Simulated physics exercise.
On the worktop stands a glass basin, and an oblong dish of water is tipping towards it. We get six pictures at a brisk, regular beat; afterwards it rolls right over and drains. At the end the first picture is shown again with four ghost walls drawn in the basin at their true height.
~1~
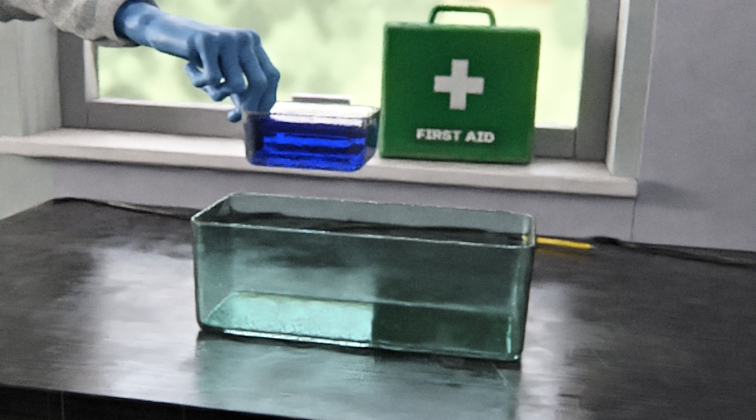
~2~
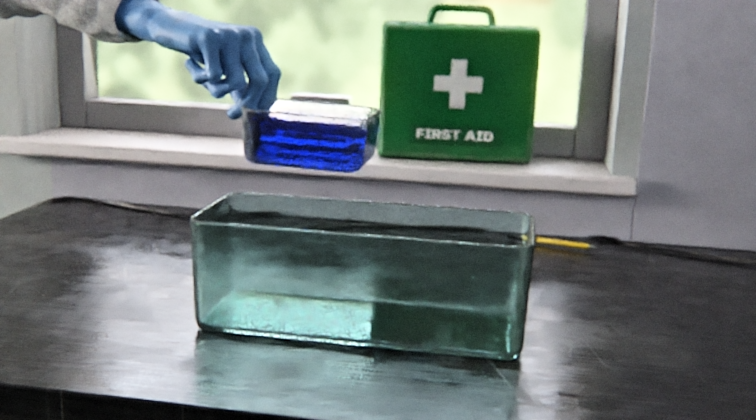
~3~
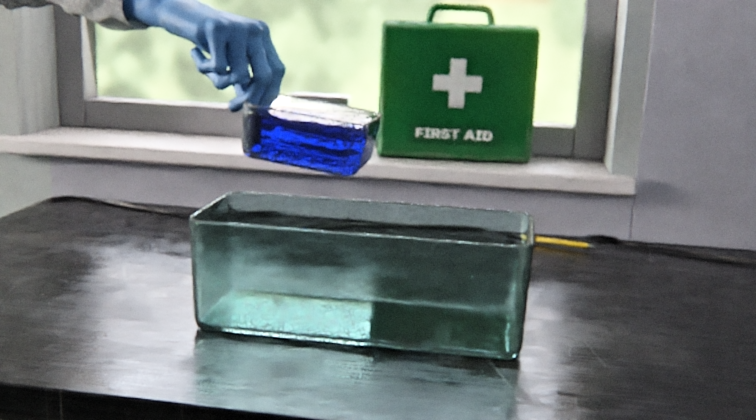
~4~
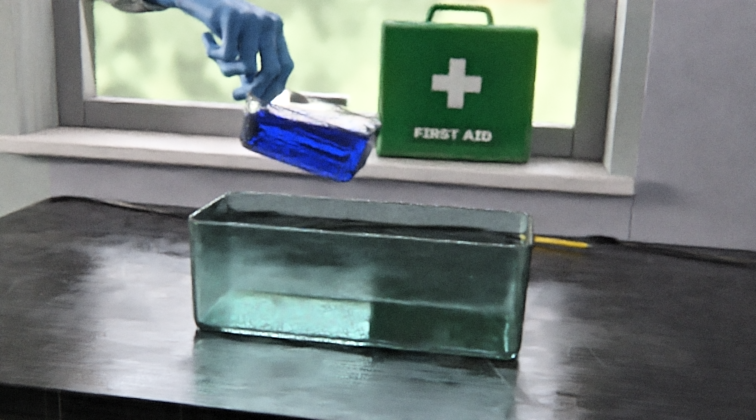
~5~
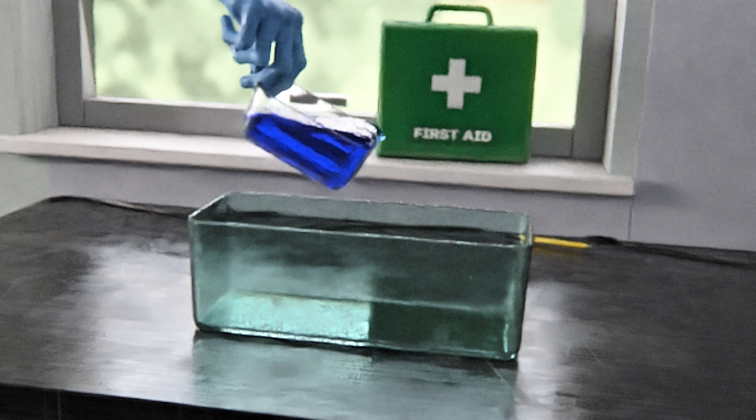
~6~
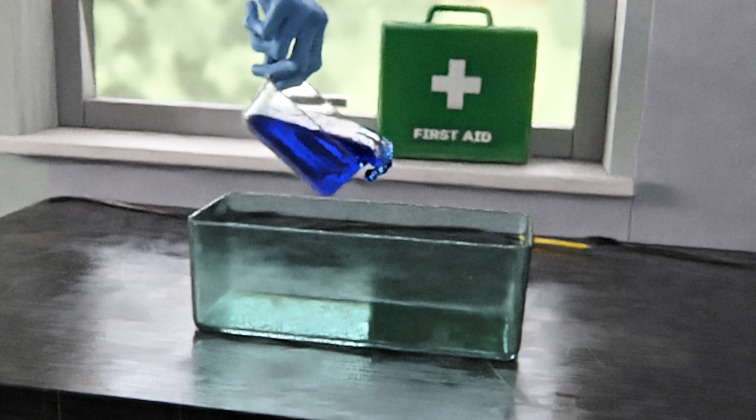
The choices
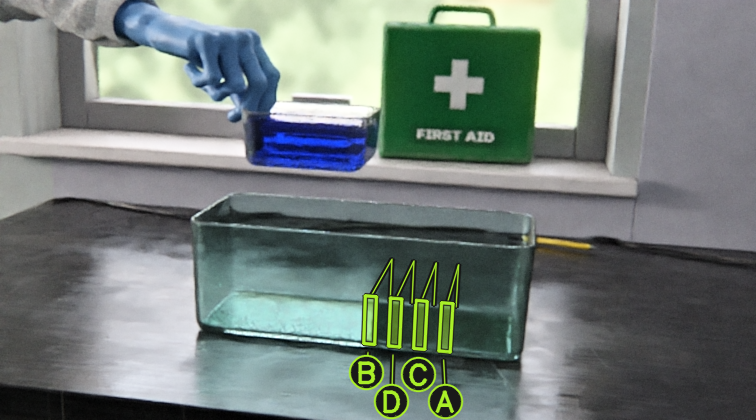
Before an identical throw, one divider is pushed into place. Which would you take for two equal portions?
The best place is D.
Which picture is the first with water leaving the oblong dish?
In picture 5.
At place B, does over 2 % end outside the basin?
No.
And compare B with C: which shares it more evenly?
B it is.
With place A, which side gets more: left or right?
More ends on the left.
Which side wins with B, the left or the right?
The right one.
In lime, A at (443, 359); B at (367, 352); C at (418, 357); D at (392, 354).
With A, about 93 % ends left of the wall and 4 % right of it; 3 % is lost outside.
With B, about 22 % ends left of the wall and 77 % right of it.
With C, about 85 % ends left of the wall and 11 % right of it; 5 % is lost outside.
With D, about 48 % ends left of the wall and 51 % right of it.
